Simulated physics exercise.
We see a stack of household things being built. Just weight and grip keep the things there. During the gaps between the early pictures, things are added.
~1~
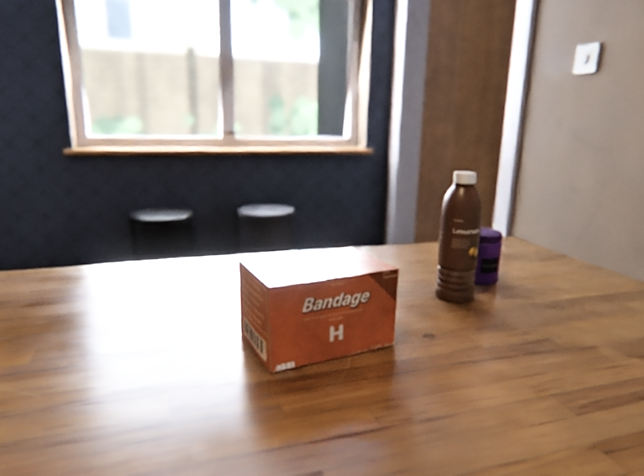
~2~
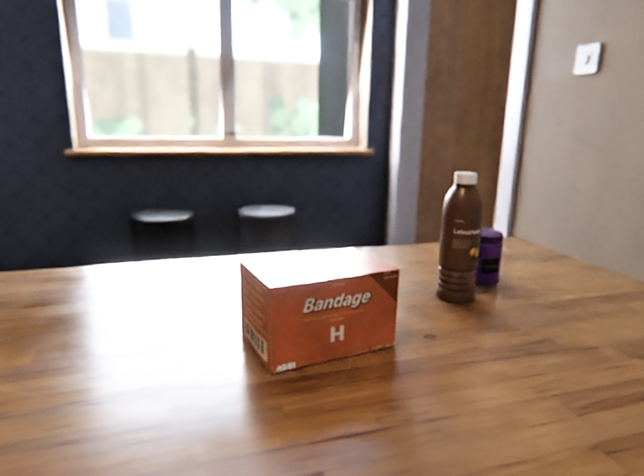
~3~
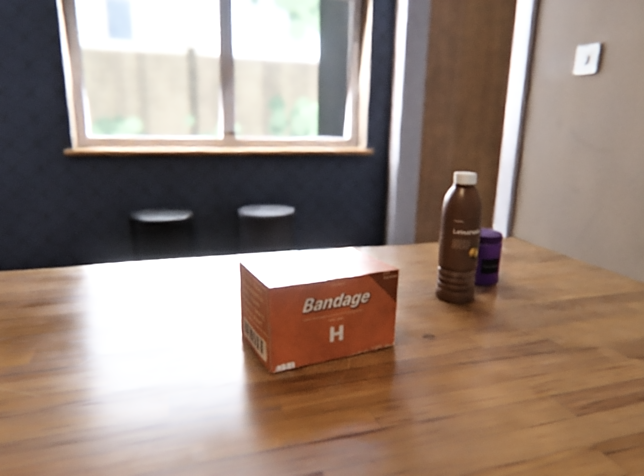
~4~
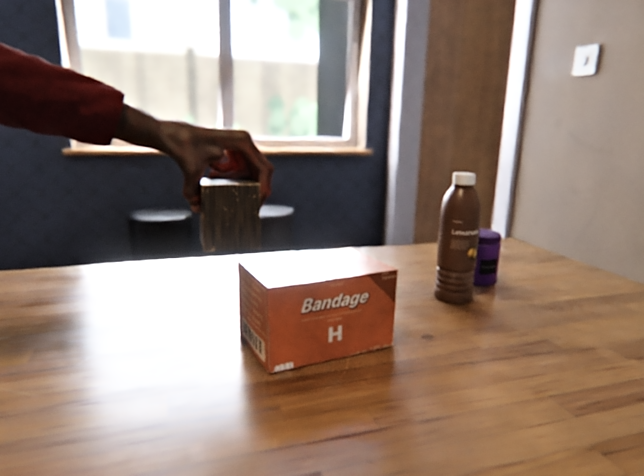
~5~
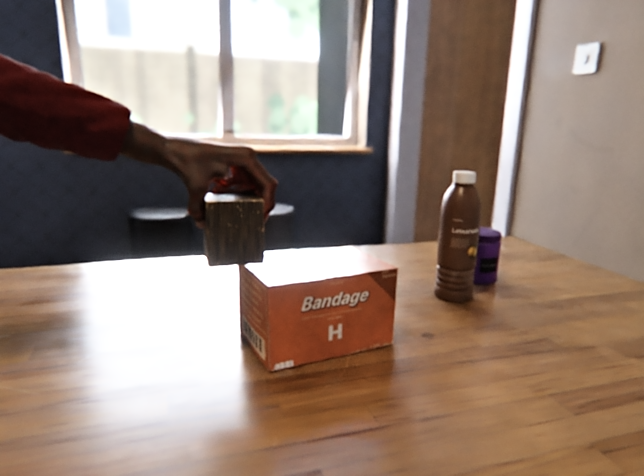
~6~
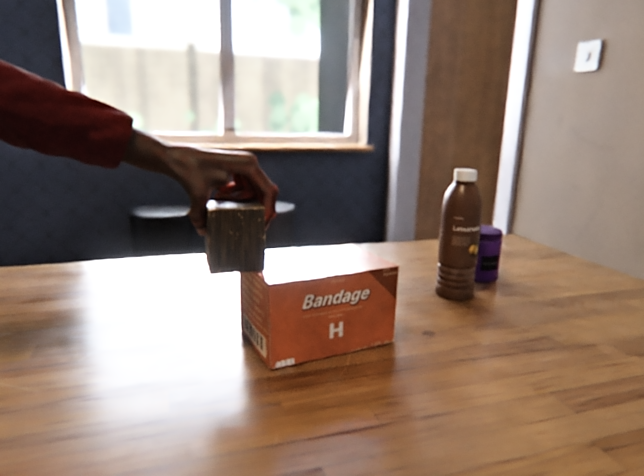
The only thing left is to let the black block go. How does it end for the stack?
It is going to drop something.
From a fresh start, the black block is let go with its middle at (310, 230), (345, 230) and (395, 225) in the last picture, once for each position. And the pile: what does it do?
In the first case it stays up; in the second case it keeps its balance; in the third case it comes apart.
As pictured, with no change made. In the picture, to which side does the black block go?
It ends up further left.
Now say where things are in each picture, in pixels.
The last thing is not in view yet; orange box (316, 302), in the first frame.
The last thing is not in view yet, in the second frame.
The last thing is not in view yet; brown bottle (460, 237), in the third frame.
On its way; black block (229, 214); orange box (315, 303), in the fourth frame.
On its way; black block (233, 228), in the fifth frame.
Set down, still held; black block (234, 235); brown bottle (460, 234), in the sixth frame.
Then, 0.30 s on from there, black block now fallen.
Then, 0.40 s on from there, things are still on the move.
In the end, fallen, black block; the other 3 unmoved. At the end, from the last picture's camera, black block near (190, 330). The pile gives way.
